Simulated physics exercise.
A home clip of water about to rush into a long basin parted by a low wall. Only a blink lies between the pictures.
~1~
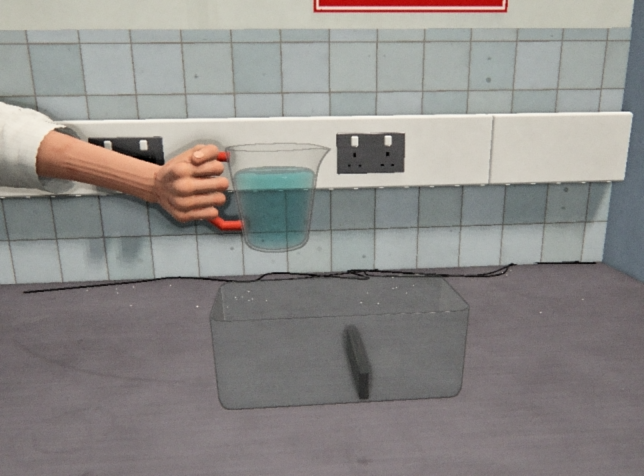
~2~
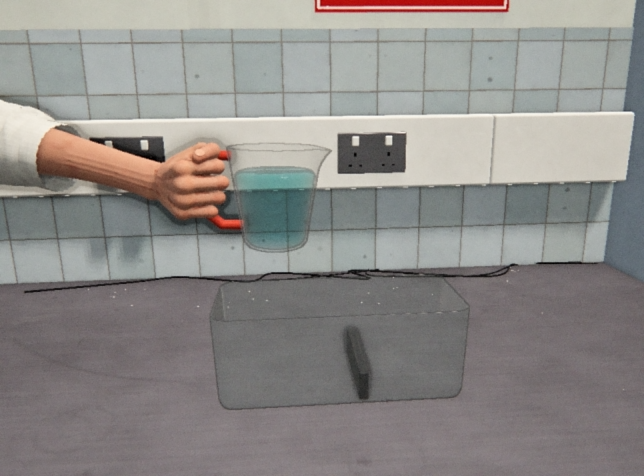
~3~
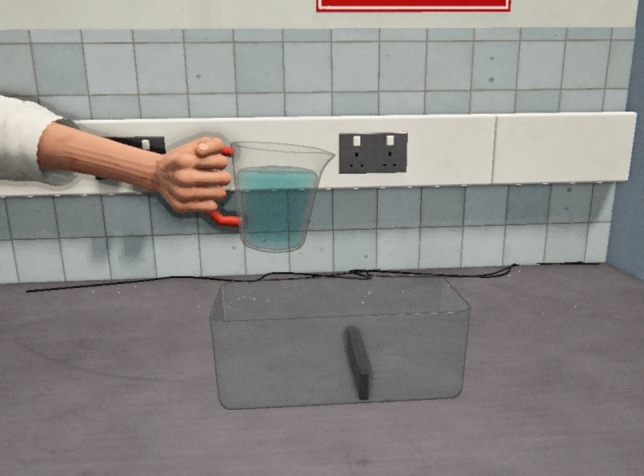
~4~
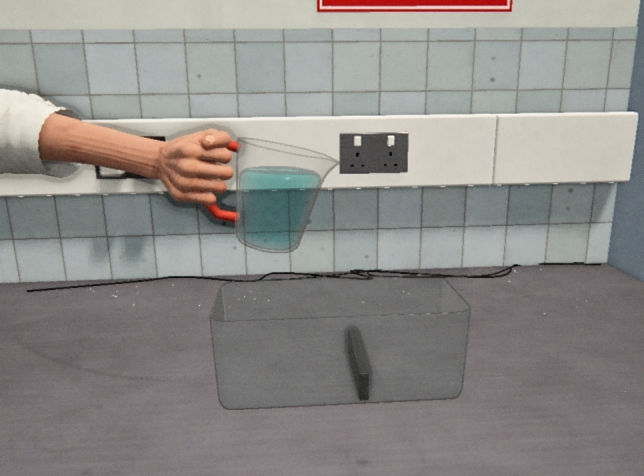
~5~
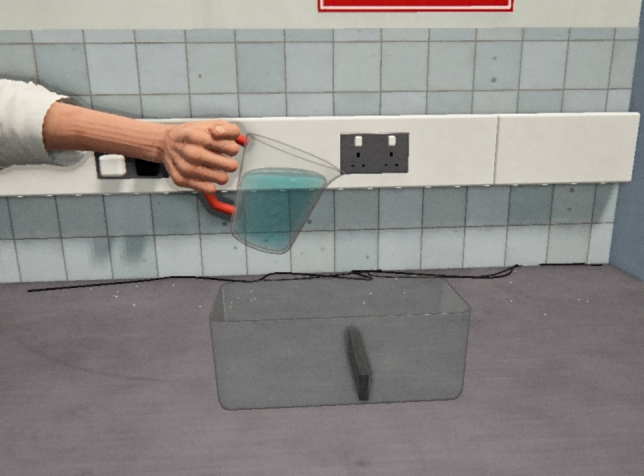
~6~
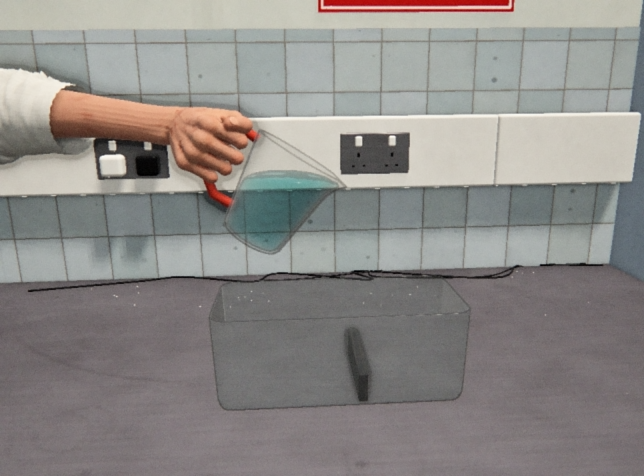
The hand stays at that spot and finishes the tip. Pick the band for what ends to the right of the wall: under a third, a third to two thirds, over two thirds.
It comes to over two thirds.
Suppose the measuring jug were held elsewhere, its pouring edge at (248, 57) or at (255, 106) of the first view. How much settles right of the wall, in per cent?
In turn 5 and 10 in a hundred.
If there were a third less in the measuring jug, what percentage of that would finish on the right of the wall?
Roughly 90 in a hundred.
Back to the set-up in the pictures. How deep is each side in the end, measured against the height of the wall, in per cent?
The left part 10 per cent, the right part 80.
A moment on, the measuring jug is tipped on its side and 57 per cent is still to pour, 0 is left of the wall and 17 right of it.
Next, the measuring jug is tipped right over and 11 per cent is still to pour, 6 is left of the wall and 69 right of it.
Then the measuring jug is tipped right over and 0 per cent is still to pour, 8 is left of the wall and 88 right of it.
Later the measuring jug is tipped right over and 0 per cent is still to pour, 9 is left of the wall and 89 right of it.
Finally, 9 per cent lies left of the wall, 89 right of it and 2 outside.
